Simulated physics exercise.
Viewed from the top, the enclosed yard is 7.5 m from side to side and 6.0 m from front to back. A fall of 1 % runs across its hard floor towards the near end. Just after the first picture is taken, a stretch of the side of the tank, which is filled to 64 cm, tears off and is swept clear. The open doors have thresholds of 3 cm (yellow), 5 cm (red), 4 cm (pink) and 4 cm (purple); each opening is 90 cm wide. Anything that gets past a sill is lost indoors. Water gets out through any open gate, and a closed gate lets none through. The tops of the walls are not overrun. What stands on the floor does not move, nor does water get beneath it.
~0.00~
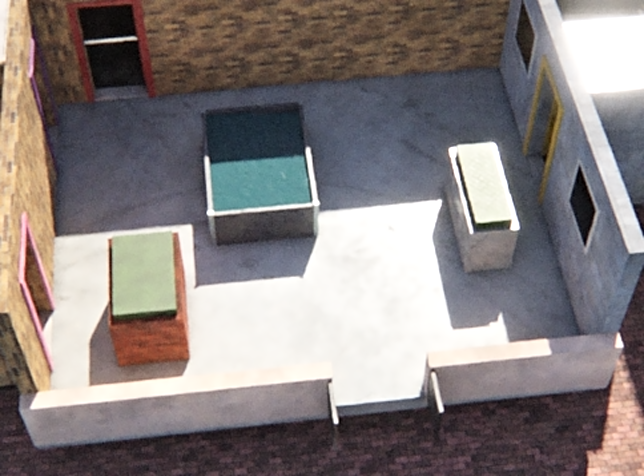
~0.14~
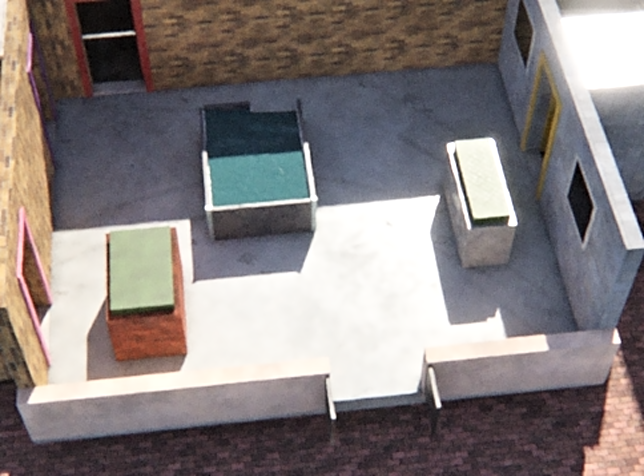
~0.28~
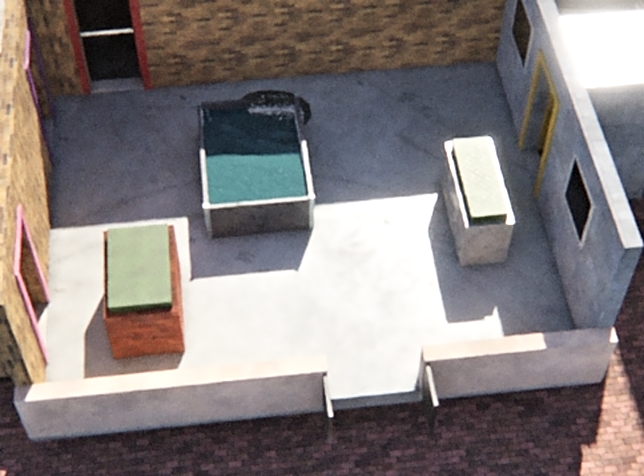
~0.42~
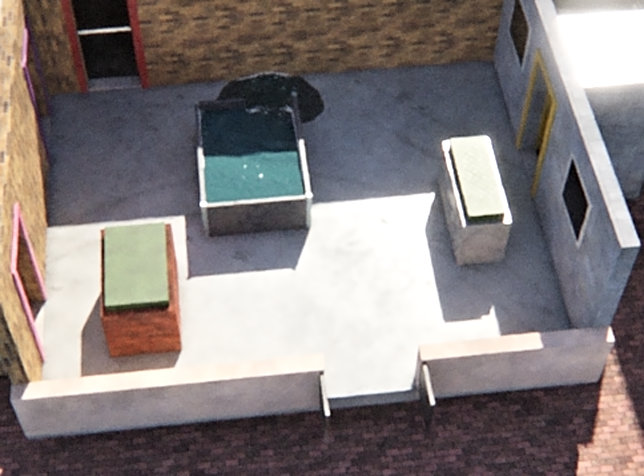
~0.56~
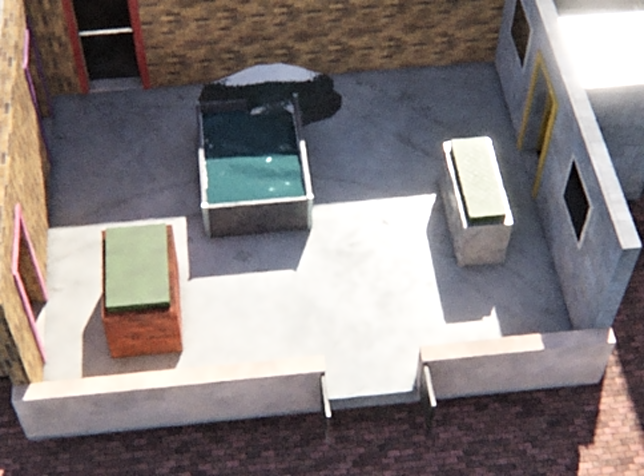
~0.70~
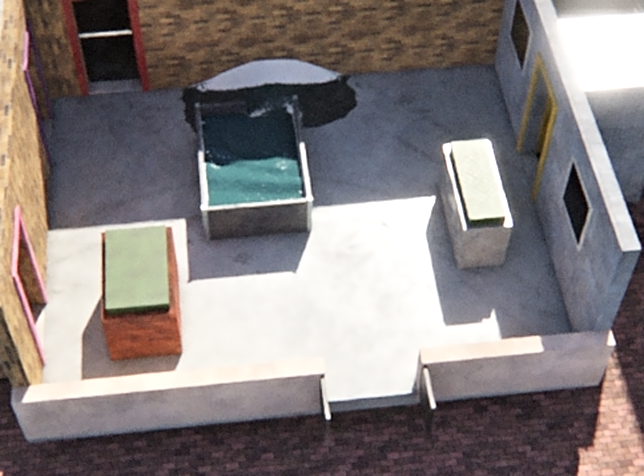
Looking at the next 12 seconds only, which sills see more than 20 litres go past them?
The yellow door lets the inflow top the limit, the red door holds the inflow within the limit, the pink door holds the inflow within the limit, the purple door lets the inflow top the limit.
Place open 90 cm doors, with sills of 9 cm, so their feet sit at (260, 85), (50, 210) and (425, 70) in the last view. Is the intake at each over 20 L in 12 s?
In that order: Above, below, below.
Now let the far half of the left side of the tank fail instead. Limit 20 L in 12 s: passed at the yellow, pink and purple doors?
Yellow falls short; pink exceeds; purple exceeds.
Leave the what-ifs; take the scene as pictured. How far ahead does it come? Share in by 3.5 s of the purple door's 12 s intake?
I'd put it at about 40 per cent by that point.
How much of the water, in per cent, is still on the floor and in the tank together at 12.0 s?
Roughly 86 percent.
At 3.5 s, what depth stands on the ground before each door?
You'd see yellow at 8 cm, red at 4 cm, pink at 0 cm and purple at 13 cm.
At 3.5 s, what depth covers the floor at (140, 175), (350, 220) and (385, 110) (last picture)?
Spot one 2 cm, spot two 0 cm, spot three 4 cm.
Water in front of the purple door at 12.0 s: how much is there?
3.5 cm or so.
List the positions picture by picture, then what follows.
In the first picture, the tank at (258, 160) is whole and still, 64 cm deep.
In the second picture, the front is at a hidden place, 0.4 m from the gap on the tank's far side; 0.2 m2 of floor is under water; 64 cm left at the back of the tank.
In the third picture, the front is at (260, 94), 0.8 m from the gap on the tank's far side; 0.7 m2 of floor is under water; 64 cm left at the back of the tank.
In the fourth picture, the front is at (291, 77), 1.2 m from the gap on the tank's far side; 1.5 m2 of floor is under water; 64 cm left at the back of the tank.
In the fifth picture, water pours out on the tank's far side and has run 1.5 m, to (324, 76); typically 6 cm deep outside, 64 cm at the tank's back.
In the sixth picture, the front is at (344, 77), 1.8 m from the gap on the tank's far side; 2.1 m2 of floor is under water; 62 cm left at the back of the tank.
After 1.4 s water covers 10 % of the floor and is deepest (42 cm) near (267, 83); yellow door not reached, red door 3 cm at the sill, 0 L in, pink door not reached, purple door not reached.
After 2.2 s water covers 25 % of the floor and is deepest (35 cm) near (268, 90); yellow door not reached, red door 5 cm at the sill, 0 L in, pink door not reached, purple door 8 cm at the sill, 1 L in.
After 3.5 s water covers 40 % of the floor and is deepest (24 cm) near (268, 90); yellow door 8 cm at the sill, 6 L in, red door 4 cm at the sill, 0 L in, pink door not reached, purple door 13 cm at the sill, 62 L in.
After 7.0 s water covers 65 % of the floor and is deepest (14 cm) near (268, 90); yellow door 7 cm at the sill, 41 L in, red door 2 cm at the sill, 0 L in, pink door 3 cm at the sill, 0 L in, purple door 8 cm at the sill, 139 L in.
After 12.0 s water covers 95 % of the floor and is deepest (9 cm) near (559, 362); yellow door 5 cm at the sill, 70 L in, red door 2 cm at the sill, 0 L in, pink door 4 cm at the sill, 2 L in, purple door 4 cm at the sill, 156 L in.
